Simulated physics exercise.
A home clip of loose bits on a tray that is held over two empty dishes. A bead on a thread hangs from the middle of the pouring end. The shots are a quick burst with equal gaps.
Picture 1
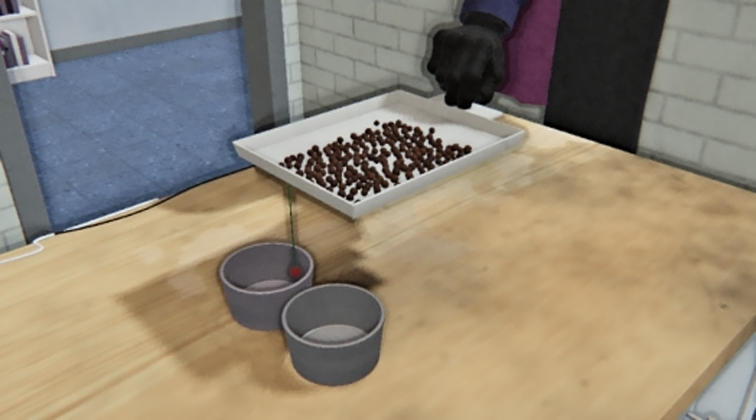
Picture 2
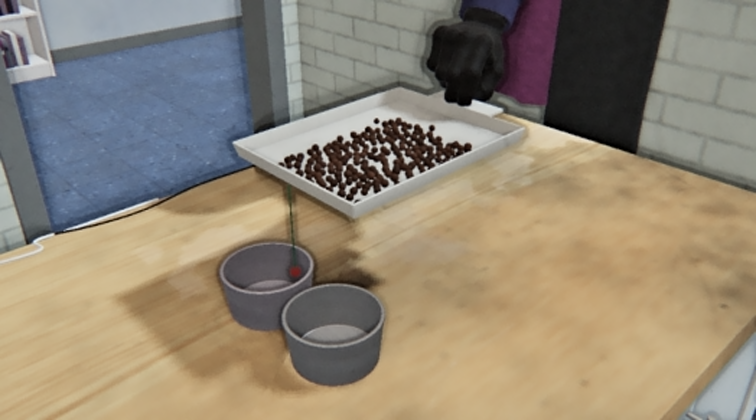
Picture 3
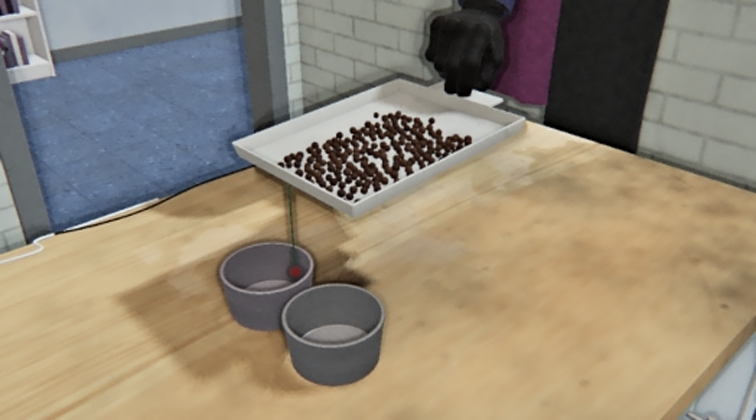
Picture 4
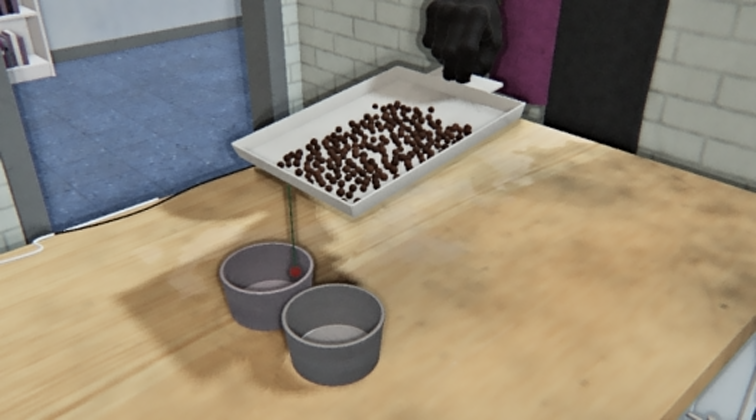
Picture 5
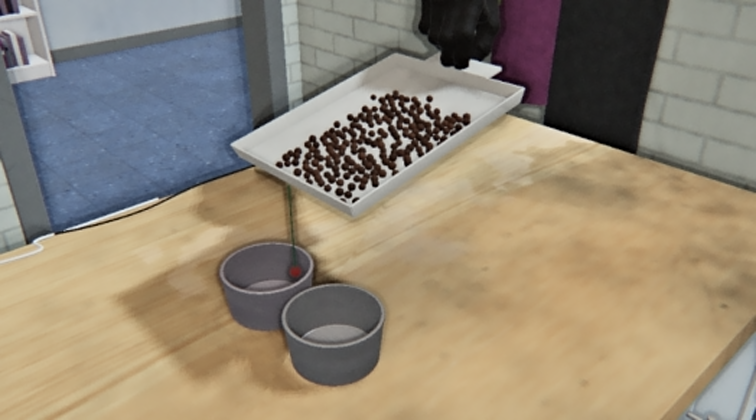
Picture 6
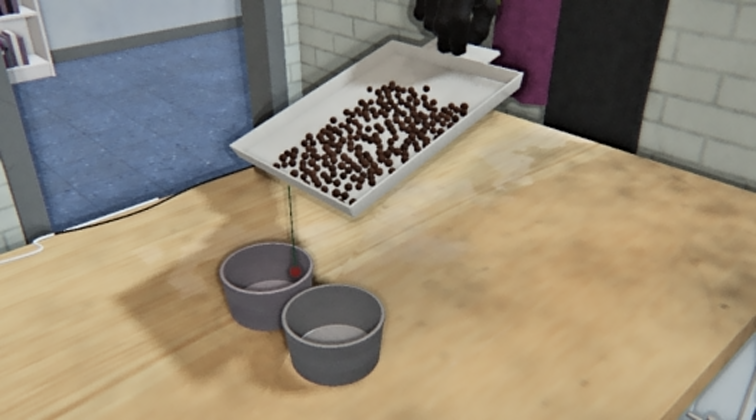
On a wooden table, a gloved hand gradually tilts a tray of brown berries above two dishes.
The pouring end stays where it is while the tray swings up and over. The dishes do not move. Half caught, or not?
In the dishes lies under half of it.
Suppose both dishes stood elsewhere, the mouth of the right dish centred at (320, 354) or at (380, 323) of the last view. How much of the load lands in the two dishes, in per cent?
In turn 70 and 0 in a hundred.
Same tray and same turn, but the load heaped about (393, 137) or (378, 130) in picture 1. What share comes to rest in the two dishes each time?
Near 40 % and 40 %.
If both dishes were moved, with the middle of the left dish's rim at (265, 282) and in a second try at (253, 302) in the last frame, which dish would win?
First the left-hand dish, then the dish on the left.
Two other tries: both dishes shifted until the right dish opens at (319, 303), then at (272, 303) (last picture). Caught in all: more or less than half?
First under half, then above a half.
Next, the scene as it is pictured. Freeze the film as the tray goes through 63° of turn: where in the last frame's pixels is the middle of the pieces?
Near (307, 155).
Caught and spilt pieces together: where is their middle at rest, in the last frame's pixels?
Around (248, 351).
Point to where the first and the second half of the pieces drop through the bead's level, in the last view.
Around (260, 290) and then (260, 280).
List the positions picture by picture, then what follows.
Corners of the pouring end at (238, 142) and (354, 202), level; middle of the load at (382, 157), allspice berries; left dish at (231, 301); right dish at (295, 353); bead on its thread at (295, 272), in the first frame.
Corners of the pouring end at (238, 142) and (354, 202), level; middle of the load at (382, 156), in the second frame.
Corners of the pouring end at (237, 142) and (353, 202), tipped barely, level across its low end; middle of the load at (381, 152), in the third frame.
Corners of the pouring end at (237, 143) and (352, 203), tipped a little, level across its low end; middle of the load at (381, 146), in the fourth frame.
Corners of the pouring end at (236, 144) and (351, 203), tipped a little, level across its low end; middle of the load at (379, 140), in the fifth frame.
Corners of the pouring end at (235, 144) and (350, 203), tipped clearly, level across its low end; middle of the load at (376, 136); left dish at (231, 301); right dish at (295, 353), in the sixth frame.
Soon, tray tipped steeply; nearly all on the tray; a stray few in the left dish; a stray few in the air.
A while on, tray tipped past a quarter turn; a small part on the tray; a small part in the right dish; a small part in the left dish; about half outside both; about a third in the air.
Towards the end, tray tipped past a quarter turn; a small part in the right dish; about a quarter in the left dish; about two thirds outside both.
Finally, tray tipped past a quarter turn; a small part in the right dish; about a quarter in the left dish; about two thirds outside both.
